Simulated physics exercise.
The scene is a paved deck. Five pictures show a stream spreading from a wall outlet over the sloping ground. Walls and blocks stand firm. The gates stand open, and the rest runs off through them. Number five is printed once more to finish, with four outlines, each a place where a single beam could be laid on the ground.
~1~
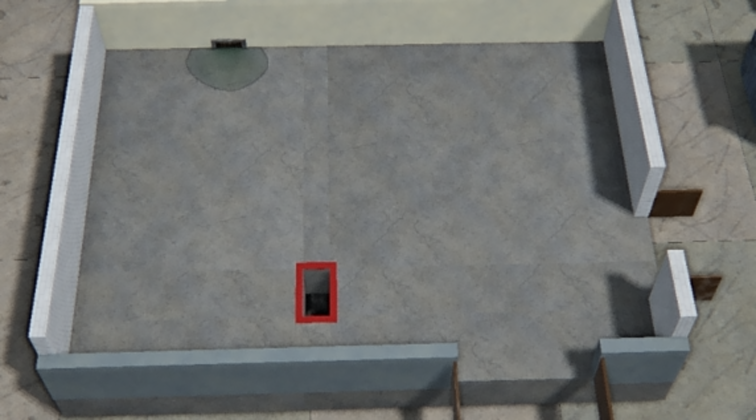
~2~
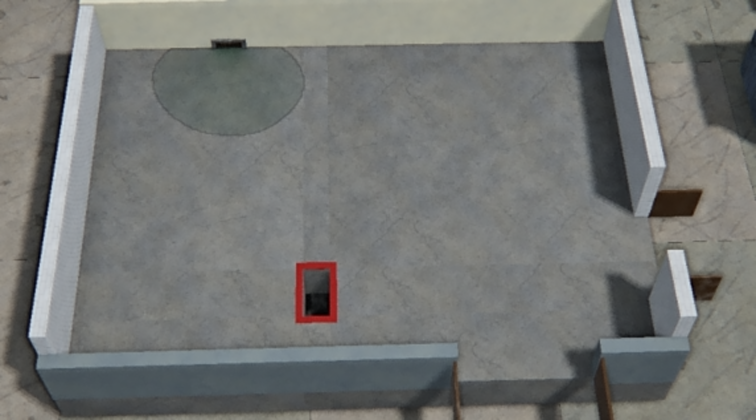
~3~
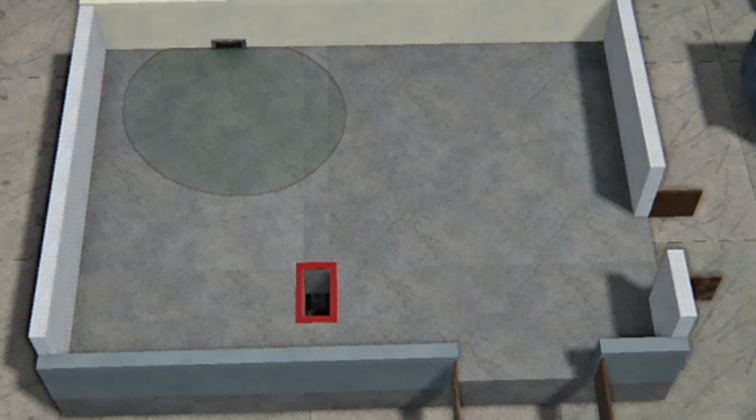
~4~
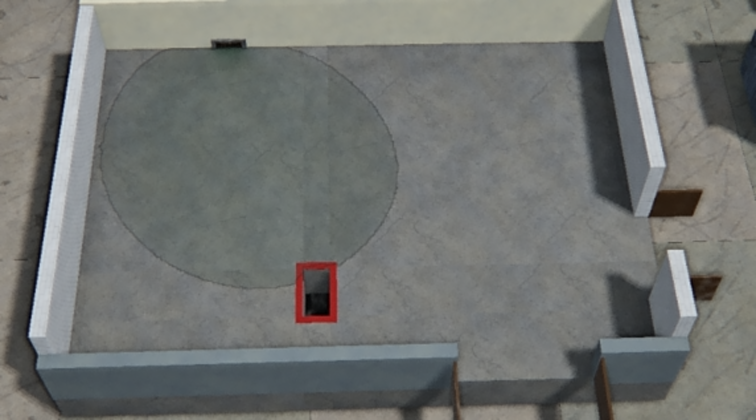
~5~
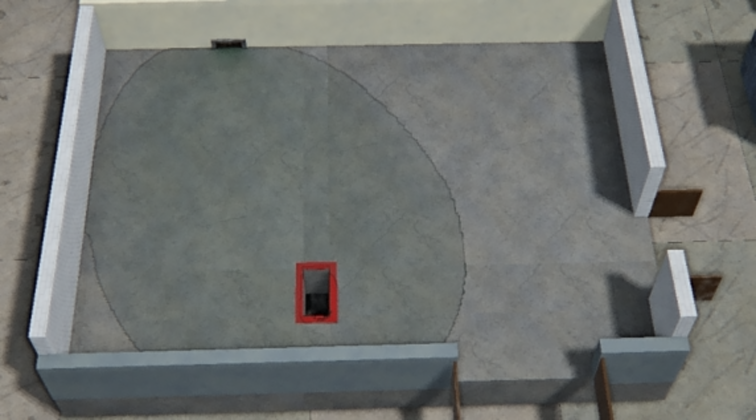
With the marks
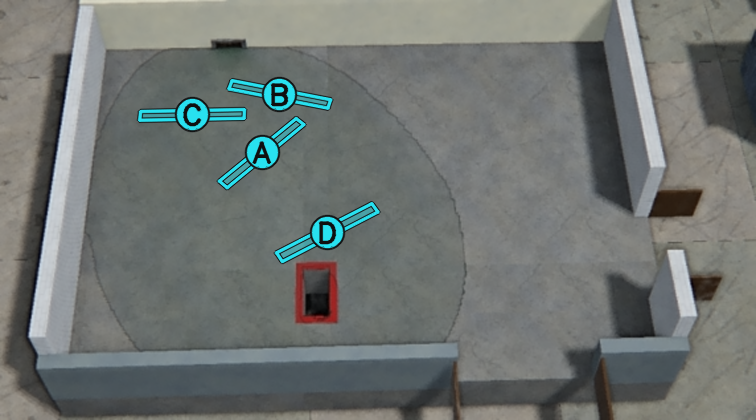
Water spreading in a widening rounded sheet from an outfall in the back wall across a paved deck, surrounding a red-edged drain pit.
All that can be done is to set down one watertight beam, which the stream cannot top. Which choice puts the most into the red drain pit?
C beats the others.
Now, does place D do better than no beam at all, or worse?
It is worse.
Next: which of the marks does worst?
That is place D.
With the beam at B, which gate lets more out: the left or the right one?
The left one.
On the marked copy, A from (223, 184) to (300, 121); B from (230, 84) to (329, 103); C from (140, 115) to (244, 113); D from (279, 257) to (374, 207).
Choosing A, about 11 % of the stream goes into the red drain pit, about 88 % out by the gates.
Choosing B, about 11 % of the stream goes into the red drain pit, about 89 % out by the gates.
Choosing C, about 18 % of the stream goes into the red drain pit, about 80 % out by the gates.
Choosing D, about 7 % of the stream goes into the red drain pit, about 91 % out by the gates.
